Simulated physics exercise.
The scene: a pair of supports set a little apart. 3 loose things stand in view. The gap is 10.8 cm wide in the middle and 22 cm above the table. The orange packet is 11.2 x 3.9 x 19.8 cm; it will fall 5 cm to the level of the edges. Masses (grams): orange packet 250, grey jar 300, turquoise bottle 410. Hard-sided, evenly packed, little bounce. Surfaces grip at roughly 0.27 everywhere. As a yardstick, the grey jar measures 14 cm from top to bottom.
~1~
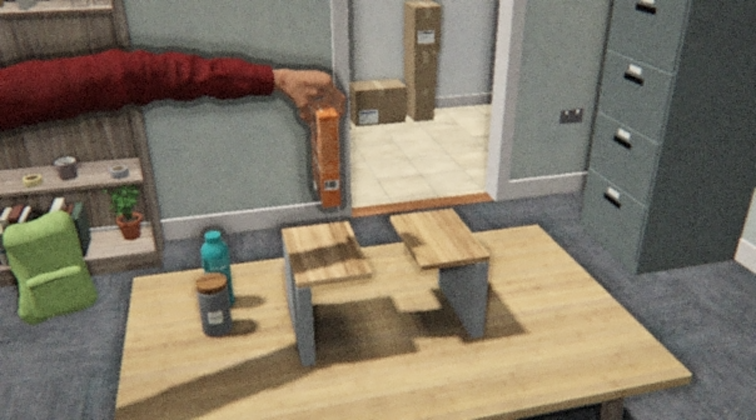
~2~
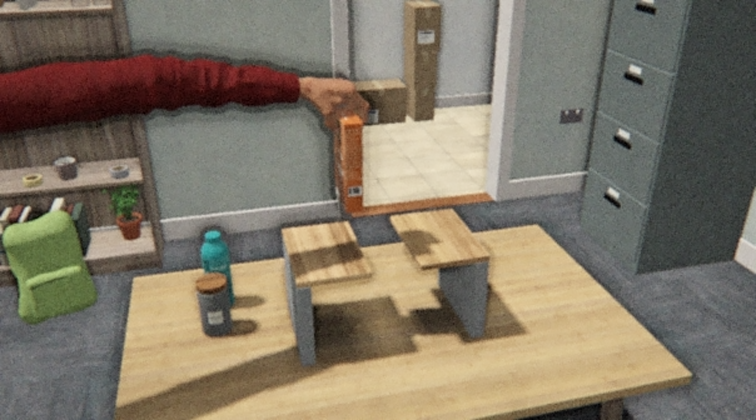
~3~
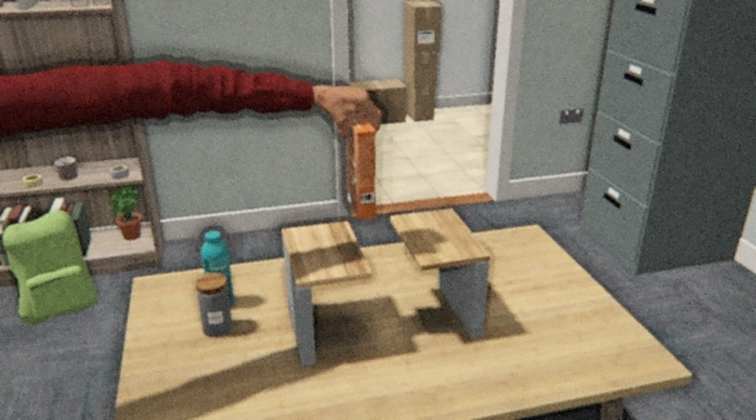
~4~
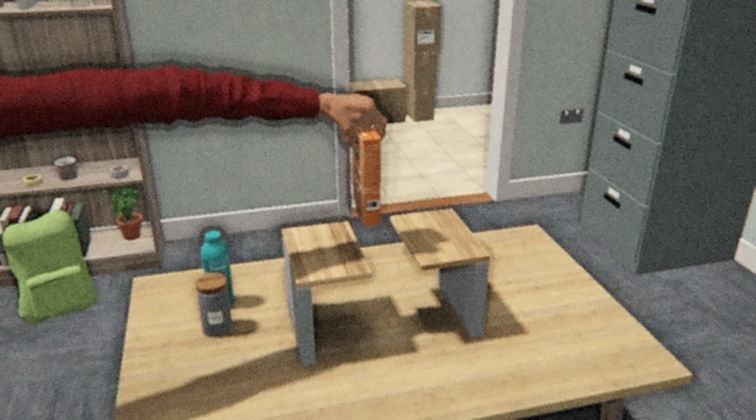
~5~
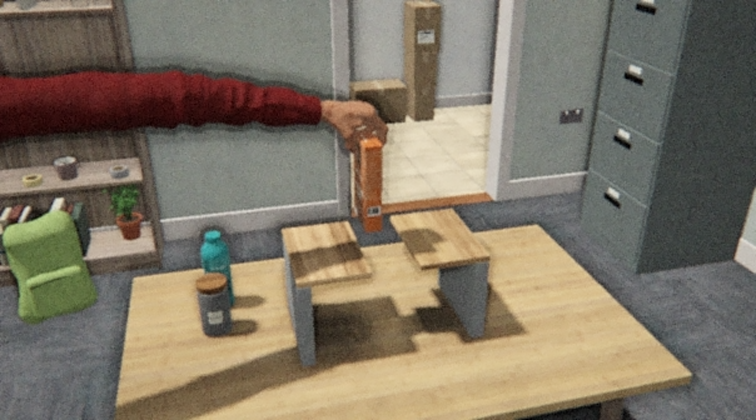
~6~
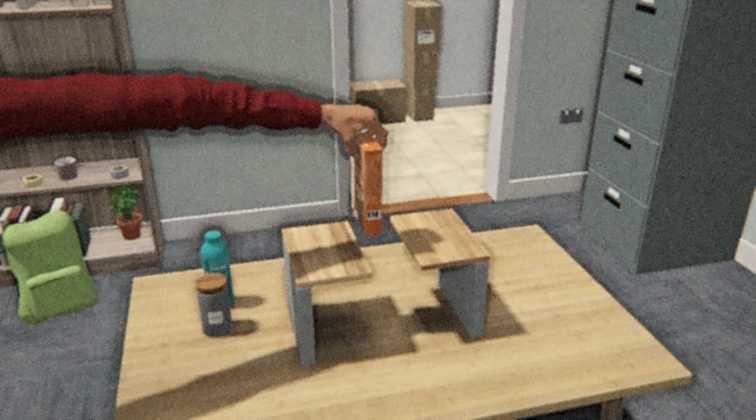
A hand moves an orange packet right and lowers it slightly above two wooden-topped supports.
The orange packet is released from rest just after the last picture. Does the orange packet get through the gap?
The packet drops through.
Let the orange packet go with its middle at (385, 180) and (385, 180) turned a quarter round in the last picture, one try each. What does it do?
First try: It goes down the gap; second try: It lodges.
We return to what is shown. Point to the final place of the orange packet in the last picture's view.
At about (369, 288).
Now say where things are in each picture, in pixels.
In the first picture, 12 cm from its drop point; orange packet (325, 153); grey jar (214, 305).
In the second picture, 7 cm from its drop point; orange packet (349, 160); grey jar (214, 305).
In the third picture, 4 cm from its drop point; orange packet (361, 167); grey jar (214, 305).
In the fourth picture, 2 cm from its drop point; orange packet (366, 174); grey jar (214, 305).
In the fifth picture, 1 cm from its drop point; orange packet (368, 180); grey jar (214, 305).
In the sixth picture, poised above the slot; orange packet (368, 184); grey jar (214, 305).
Then, 0.20 s past the last view, orange packet shifted 5 cm near (368, 204).
Then, 0.30 s past the last view, orange packet shifted 20 cm near (368, 261).
Finally, not toppled but over 4 cm from the start, orange packet; the other 2 still in place (within 4 cm). Final places as that camera would see them, orange packet near (369, 288). The packet goes down the gap.
